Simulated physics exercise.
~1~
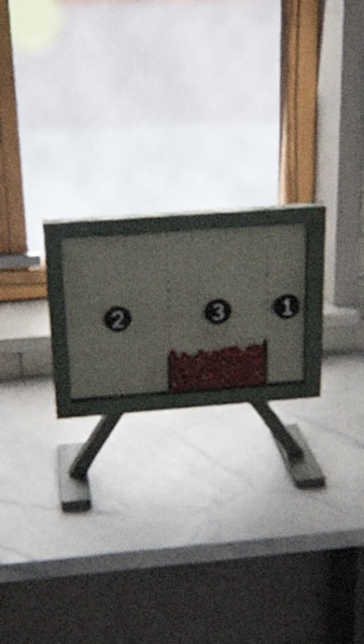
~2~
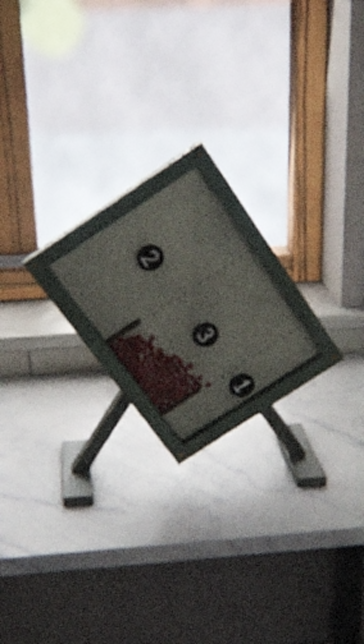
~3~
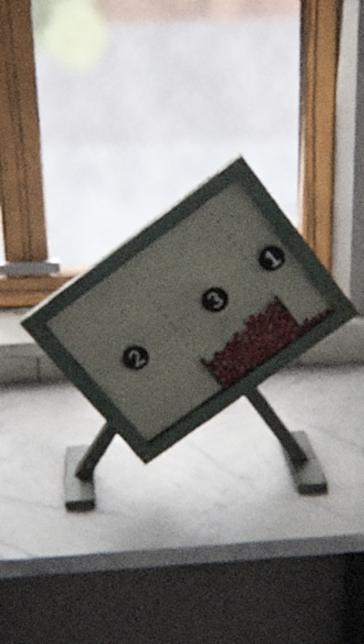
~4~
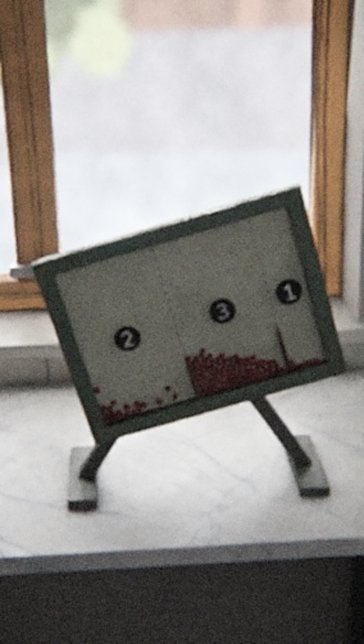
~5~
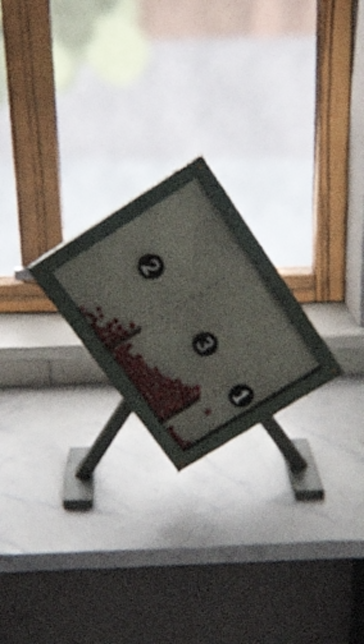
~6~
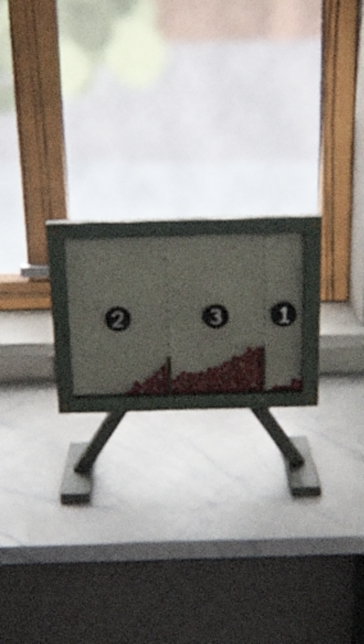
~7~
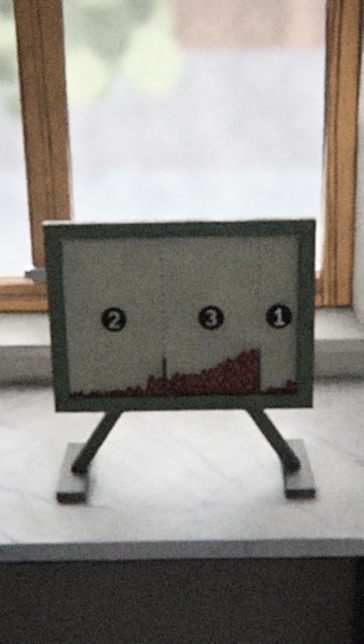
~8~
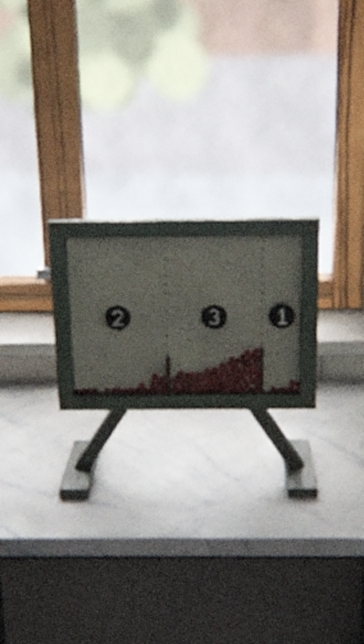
The framed box tilts back and forth, spilling red beads between strips, then rests level.
